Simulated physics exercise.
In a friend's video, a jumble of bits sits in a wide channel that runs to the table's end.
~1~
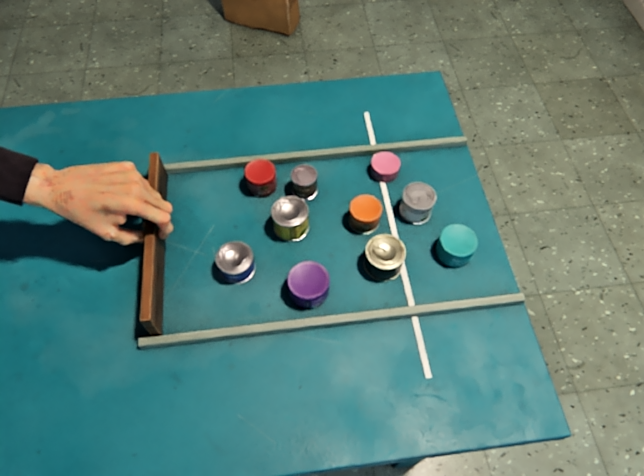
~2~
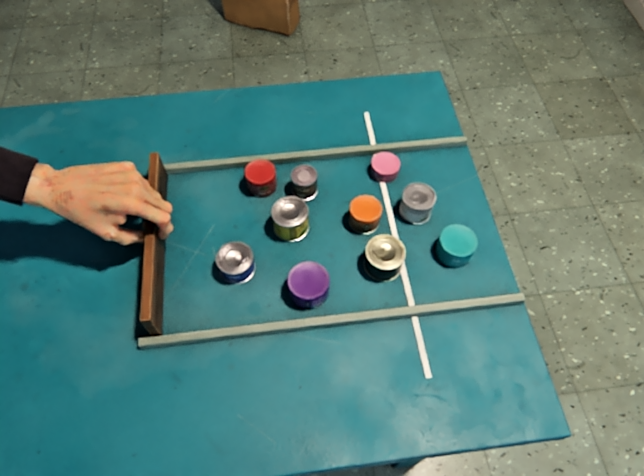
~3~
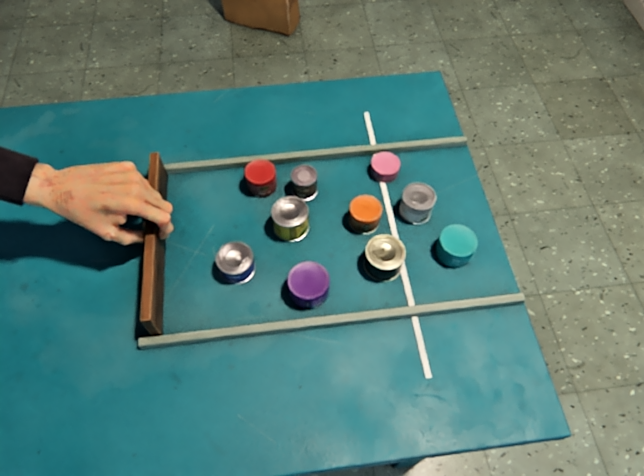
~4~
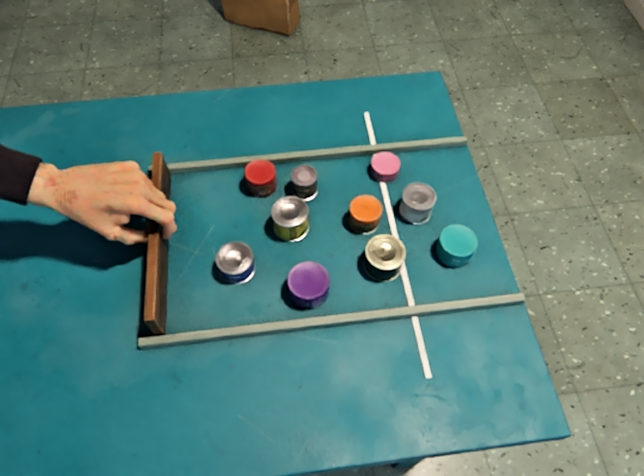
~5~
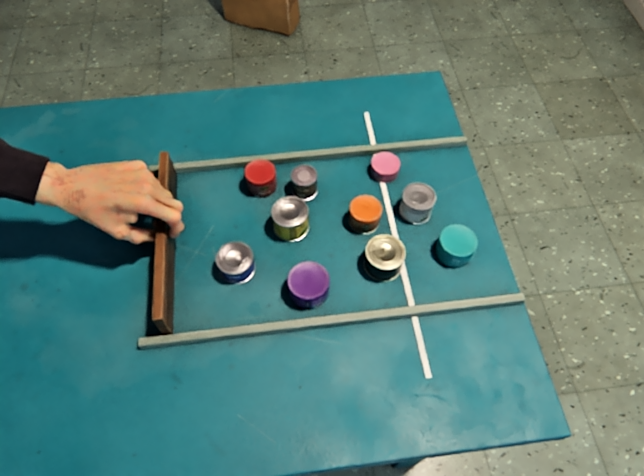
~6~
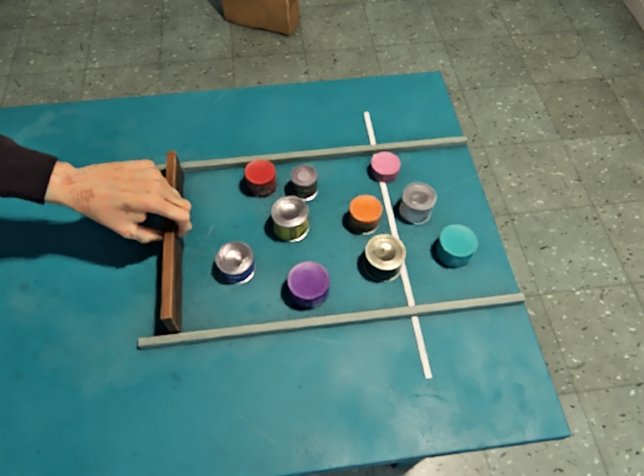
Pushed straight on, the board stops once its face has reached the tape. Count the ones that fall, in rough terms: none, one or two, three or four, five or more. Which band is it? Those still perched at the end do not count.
The band is none.
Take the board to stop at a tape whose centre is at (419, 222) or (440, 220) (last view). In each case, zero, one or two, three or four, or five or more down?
One after another: One to two; one to two.
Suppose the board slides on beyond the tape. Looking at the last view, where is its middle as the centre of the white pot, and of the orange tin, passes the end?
Near (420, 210) in the first case, near (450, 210) in the other.
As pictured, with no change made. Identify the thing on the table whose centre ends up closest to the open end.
That's the turquoise tub.
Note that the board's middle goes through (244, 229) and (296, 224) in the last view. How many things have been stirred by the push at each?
The number moved is 1 and then 5.
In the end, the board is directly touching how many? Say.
That makes 5.
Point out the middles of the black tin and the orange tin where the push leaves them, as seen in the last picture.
Near (453, 250) and (443, 212).
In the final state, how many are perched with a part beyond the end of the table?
The number would be 0.
A little later, none off yet; turquoise tub at rest near (456, 246); white pot at rest near (417, 204); pink tub at rest near (385, 168).
When it is over, the number that fall off is zero.
